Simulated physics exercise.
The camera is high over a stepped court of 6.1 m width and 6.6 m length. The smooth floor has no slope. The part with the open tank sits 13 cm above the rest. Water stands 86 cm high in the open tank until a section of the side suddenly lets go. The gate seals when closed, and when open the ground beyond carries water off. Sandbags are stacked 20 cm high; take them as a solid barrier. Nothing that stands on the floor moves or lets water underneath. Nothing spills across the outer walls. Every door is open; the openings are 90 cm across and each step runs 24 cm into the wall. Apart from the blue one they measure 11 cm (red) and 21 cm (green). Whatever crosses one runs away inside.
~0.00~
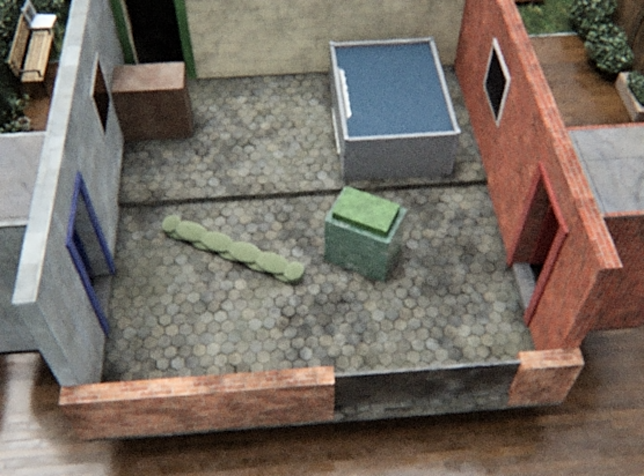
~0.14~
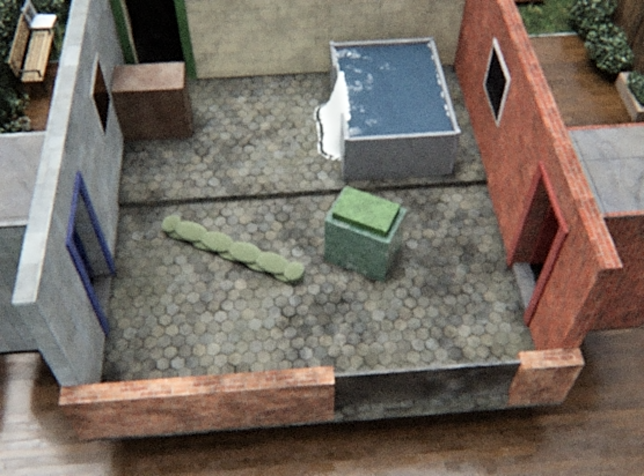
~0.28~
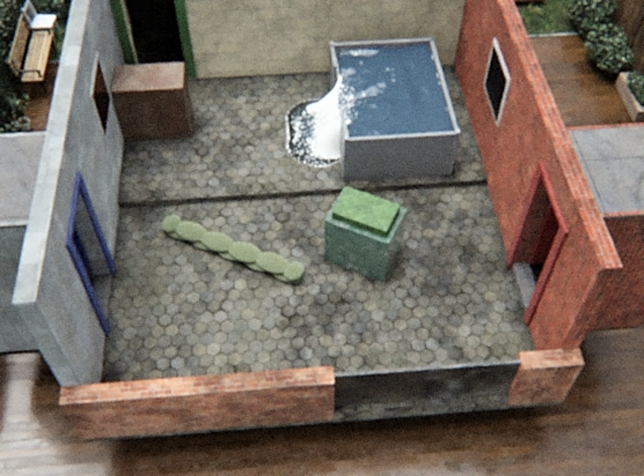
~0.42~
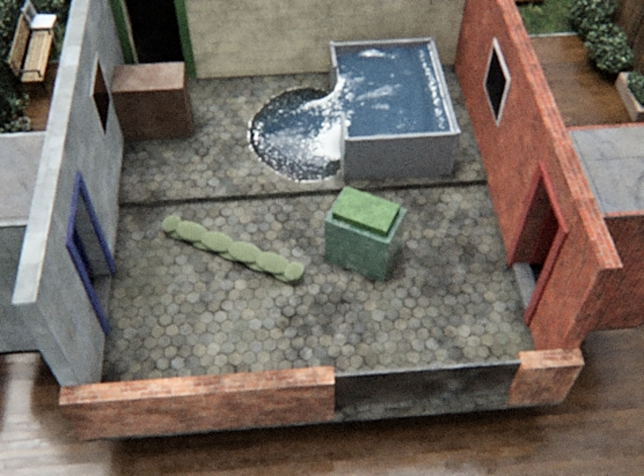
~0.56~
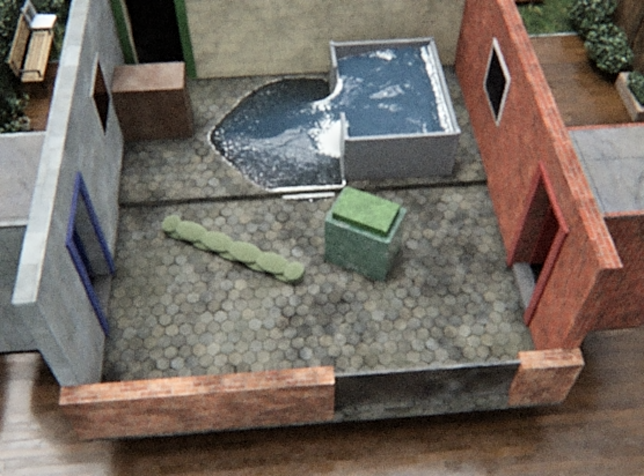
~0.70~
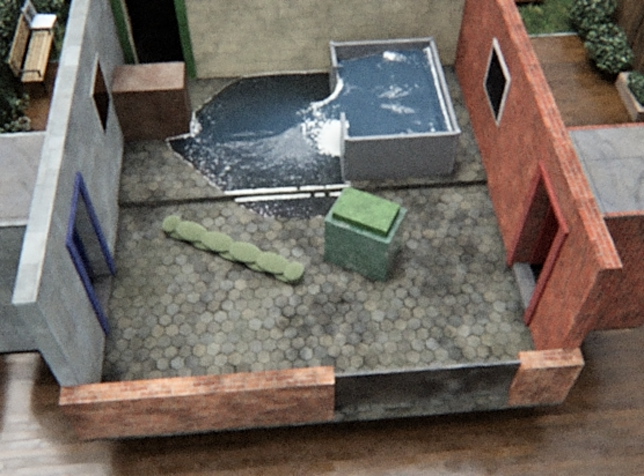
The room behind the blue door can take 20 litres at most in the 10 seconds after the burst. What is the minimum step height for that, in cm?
About 6.5 cm.
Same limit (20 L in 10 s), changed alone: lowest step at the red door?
Roughly 10.0 cm at red.
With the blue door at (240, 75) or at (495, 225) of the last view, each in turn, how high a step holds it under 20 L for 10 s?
Roughly 22 and 11.5 cm.
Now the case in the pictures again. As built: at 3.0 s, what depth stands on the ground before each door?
In cm: Blue 8, red 0, green 24.
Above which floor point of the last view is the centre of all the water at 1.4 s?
Around (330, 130).
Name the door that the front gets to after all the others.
It is the red one.
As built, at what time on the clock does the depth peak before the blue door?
Near 4.0 s.
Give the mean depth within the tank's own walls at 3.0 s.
Some 34 cm.
After 1.4 s water covers 35 % of the floor, deepest (44 cm) near (332, 128); it has not reached the blue door.
After 3.0 s water covers 55 % of the floor, deepest (38 cm) near (138, 111); 8 cm at the blue door, 0 litres in over its 6 cm step.
After 10.0 s water covers 95 % of the floor, deepest (18 cm) near (452, 362); 6 cm at the blue door, 21 litres in over its 6 cm step.
At the blue door as built, the water arrived by 1.9 s and peaked near 10 cm at 4.0 s.
Run again over the same 10 s with other heights there, 26 litres in over 5.5 cm, 9 litres over 7.5 cm. The limit of 20 litres is kept from about 6.5 cm up.
